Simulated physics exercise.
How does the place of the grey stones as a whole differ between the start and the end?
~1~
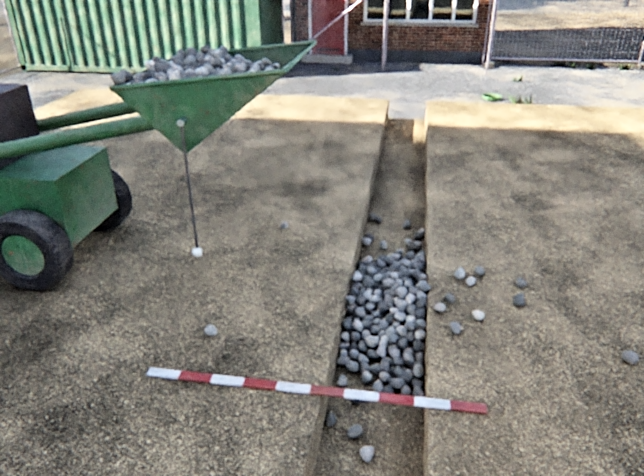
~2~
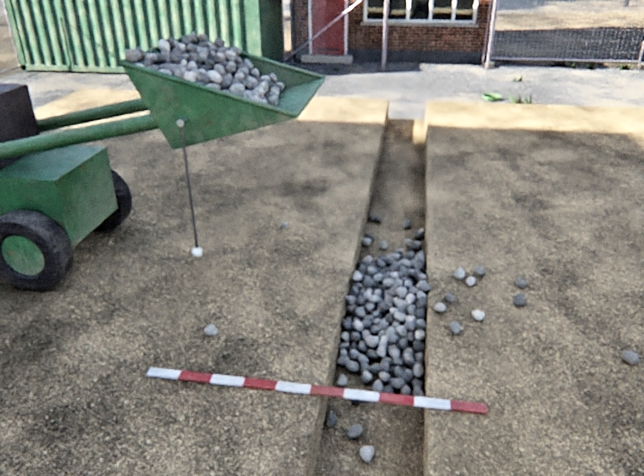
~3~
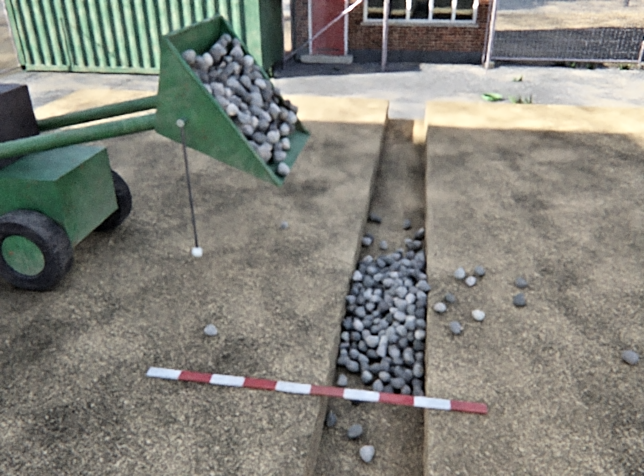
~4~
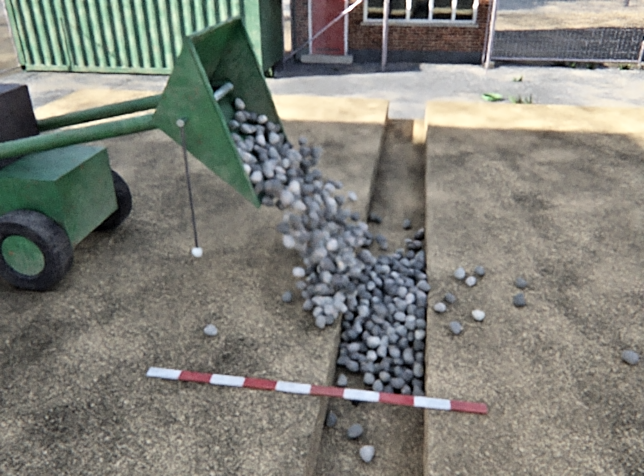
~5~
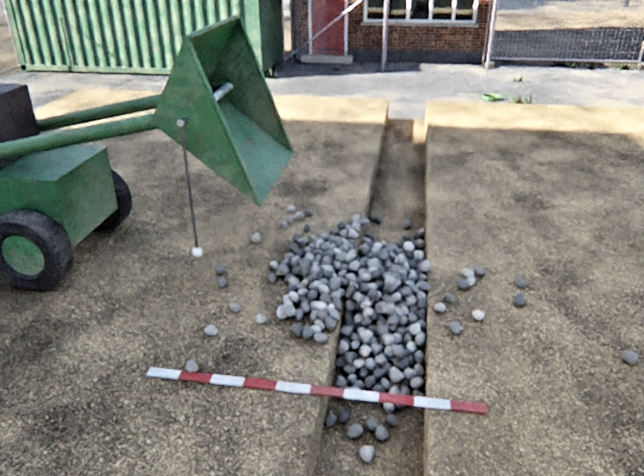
At the start many of the stones are up in the green bucket, with others already in and around the trench. By the end they lie lower and farther right overall, all on the ground in and around the trench.
